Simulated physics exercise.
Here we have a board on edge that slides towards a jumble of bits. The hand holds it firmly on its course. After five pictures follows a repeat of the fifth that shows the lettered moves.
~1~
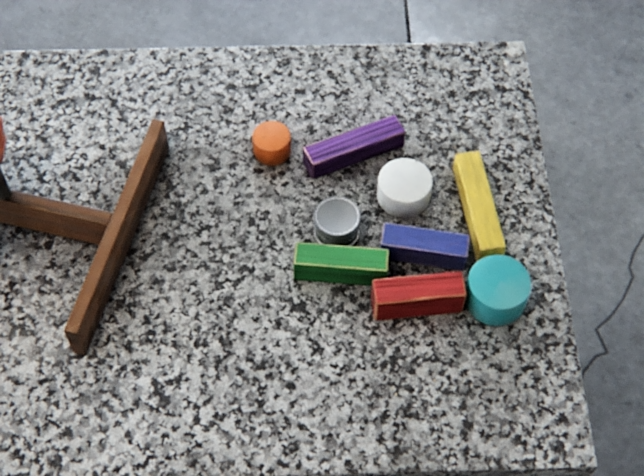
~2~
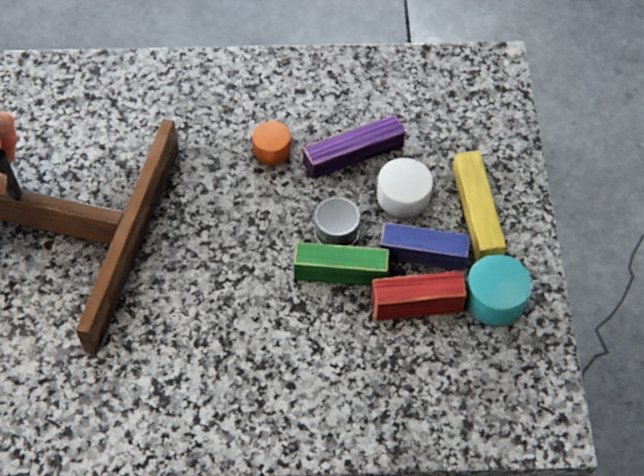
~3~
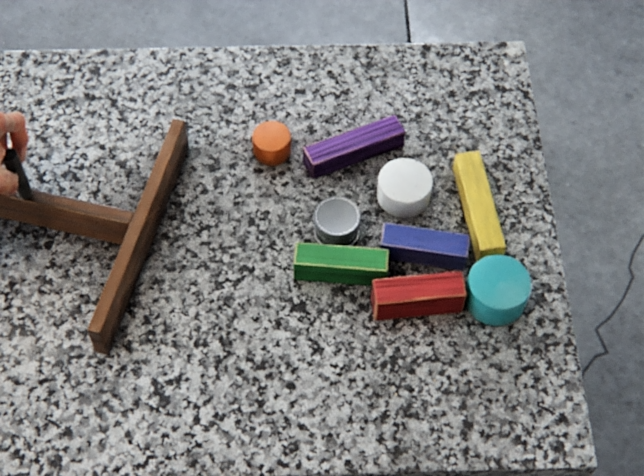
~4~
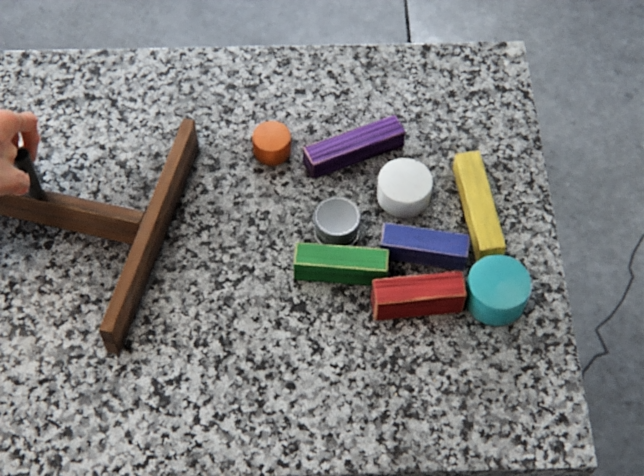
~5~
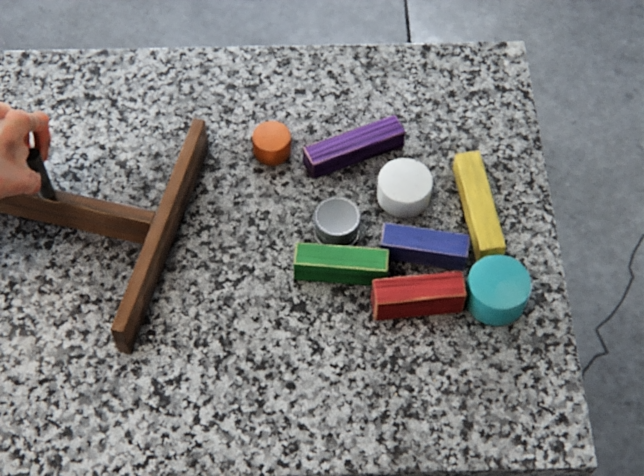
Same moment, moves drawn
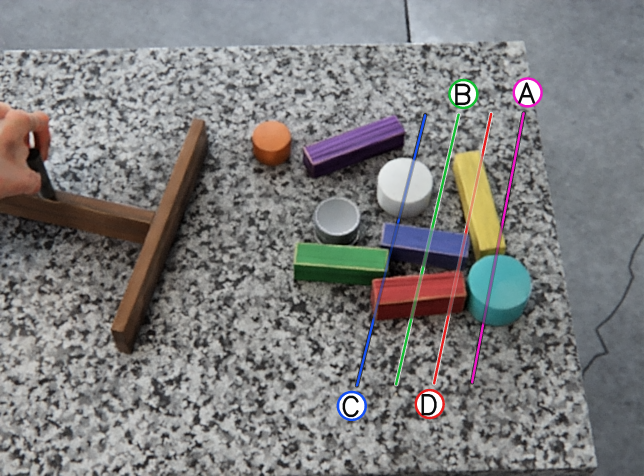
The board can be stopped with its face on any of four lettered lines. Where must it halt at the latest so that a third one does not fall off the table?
Up to line D.
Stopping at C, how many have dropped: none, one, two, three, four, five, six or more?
The count is none.
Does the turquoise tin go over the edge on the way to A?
Yes.
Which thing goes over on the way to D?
The yellow bar.
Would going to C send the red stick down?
No.
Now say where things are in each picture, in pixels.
The first picture shows grey tin (337, 224); yellow bar (478, 207); red stick (418, 296).
The second picture shows board (127, 219); blue bar (424, 247).
The third picture shows board (138, 219); purple stick (354, 147).
The fourth picture shows board (150, 219); turquoise tin (497, 290).
The fifth picture shows board (161, 218); grey tin (337, 224); yellow bar (478, 207); red stick (418, 296).
On the marked copy, A at (500, 238); B at (430, 239); C at (394, 240); D at (465, 238).
Following D. Soon after the start, board (270, 216); orange tin (324, 154); purple stick (366, 156).
Later, board (381, 213); yellow bar (514, 209); turquoise tin (501, 293).
In the end, board (464, 211); yellow bar over the edge; turquoise tin (576, 323); one fallen.
As for the rest, A drops five; B is within the limit but short; C is within the limit but short.
